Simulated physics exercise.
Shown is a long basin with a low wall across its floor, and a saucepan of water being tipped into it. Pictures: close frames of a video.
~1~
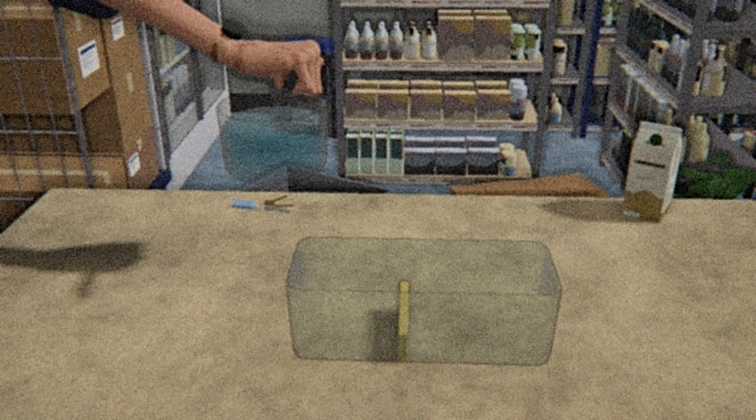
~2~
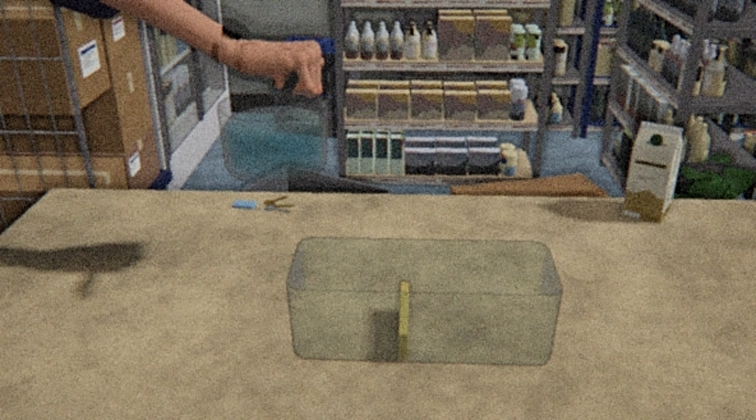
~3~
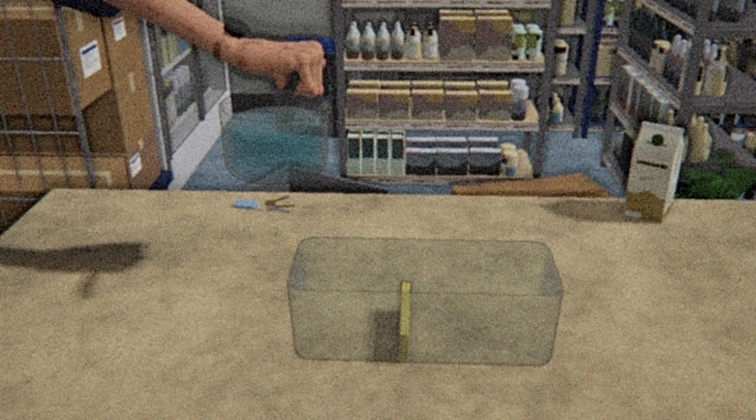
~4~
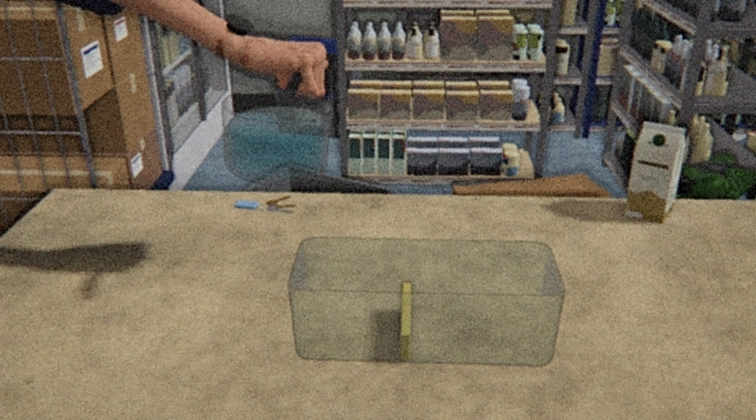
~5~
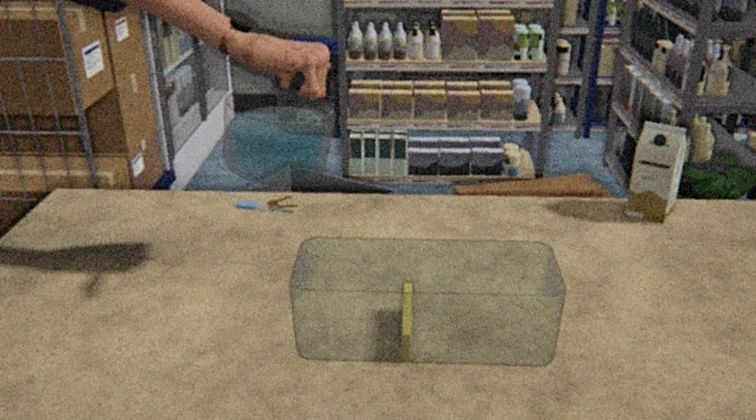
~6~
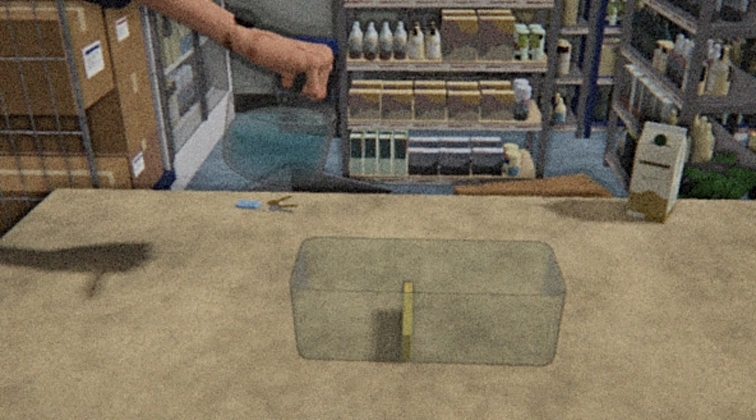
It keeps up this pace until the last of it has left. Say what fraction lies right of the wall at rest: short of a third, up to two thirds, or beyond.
I expect the share right of the wall to be below a third.
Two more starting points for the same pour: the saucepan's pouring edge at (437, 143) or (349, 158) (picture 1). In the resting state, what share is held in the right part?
About 95 per cent, then about 30 per cent.
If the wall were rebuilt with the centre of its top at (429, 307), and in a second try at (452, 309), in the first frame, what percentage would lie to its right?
About 5 per cent, then about 10 per cent.
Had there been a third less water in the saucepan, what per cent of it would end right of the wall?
My estimate is about 5 percent.
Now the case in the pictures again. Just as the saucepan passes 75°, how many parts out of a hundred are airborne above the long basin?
Roughly 35 percent.
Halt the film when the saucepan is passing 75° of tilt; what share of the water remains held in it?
Around 60 in a hundred.
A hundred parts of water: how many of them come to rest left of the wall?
It comes to some 80 per cent.
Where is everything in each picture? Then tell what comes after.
In the first picture, it leans 0°; its right rim is at (326, 107); the water meets the walls at (224, 119) and (324, 121); the long basin's rim runs from (293, 263) to (554, 268); the wall's top is at (404, 308).
In the second picture, it leans 1°; its right rim is at (326, 107); the water meets the walls at (225, 120) and (325, 121).
In the third picture, it leans 2°; its right rim is at (328, 109); the water meets the walls at (226, 120) and (326, 122).
In the fourth picture, it leans 5°; its right rim is at (331, 112); the water meets the walls at (228, 120) and (328, 123).
In the fifth picture, it leans 9°; its right rim is at (333, 115); the water meets the walls at (230, 120) and (330, 123).
In the sixth picture, it leans 14°; its right rim is at (335, 120); the water meets the walls at (231, 120) and (333, 123).
A moment on, the saucepan is tipped on its side and 61 per cent is still to pour, 4 is left of the wall and 0 right of it.
Next, the saucepan is tipped right over and 10 per cent is still to pour, 58 is left of the wall and 16 right of it.
Then the saucepan is tipped right over and 0 per cent is still to pour, 77 is left of the wall and 18 right of it.
Later the saucepan is tipped right over and 0 per cent is still to pour, 78 is left of the wall and 19 right of it.
Finally, 78 per cent lies left of the wall, 19 right of it and 3 outside.
